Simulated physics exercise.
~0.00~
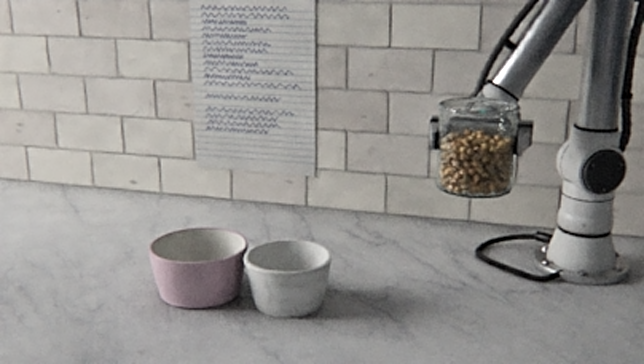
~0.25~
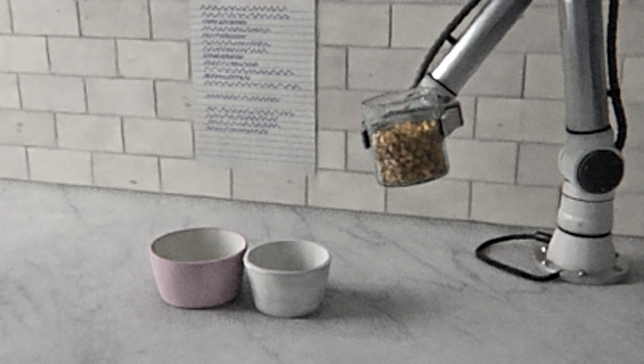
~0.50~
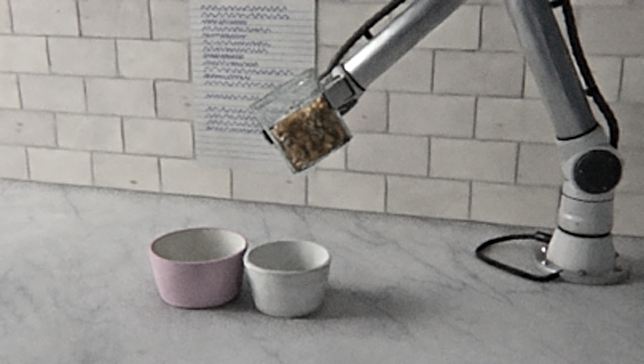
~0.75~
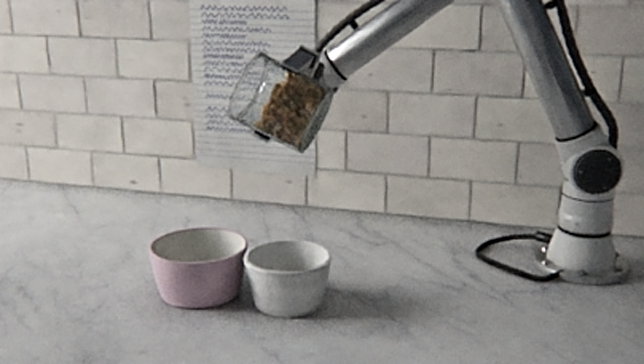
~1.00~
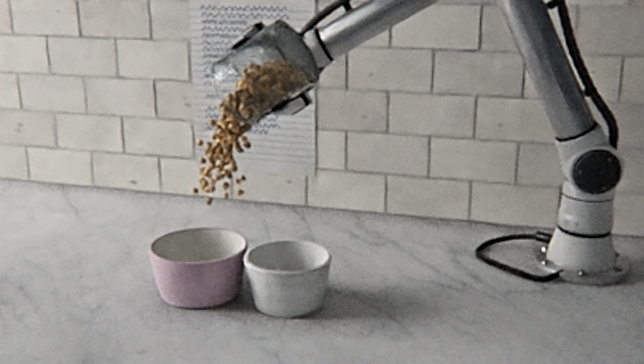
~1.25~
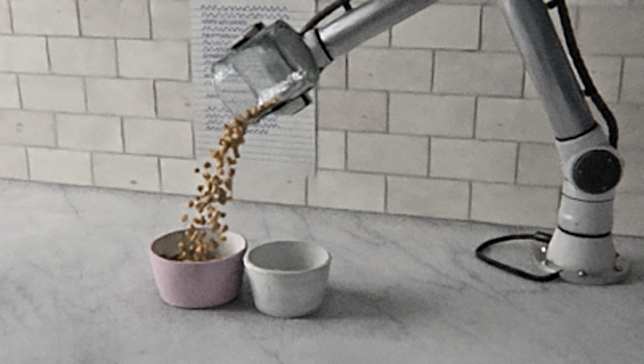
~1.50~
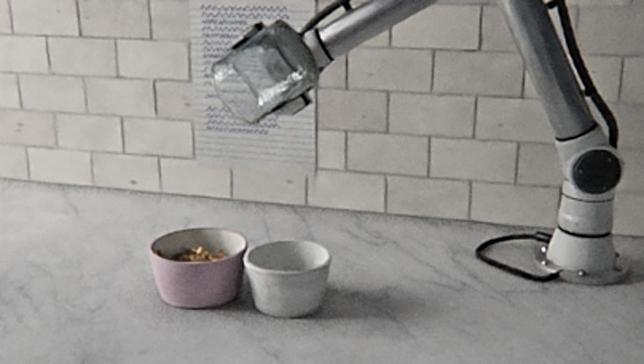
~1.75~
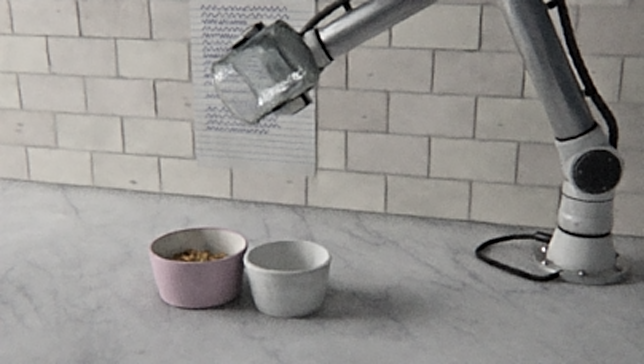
A robot arm tips a clear cup, pouring all its chickpeas into the pink bowl.
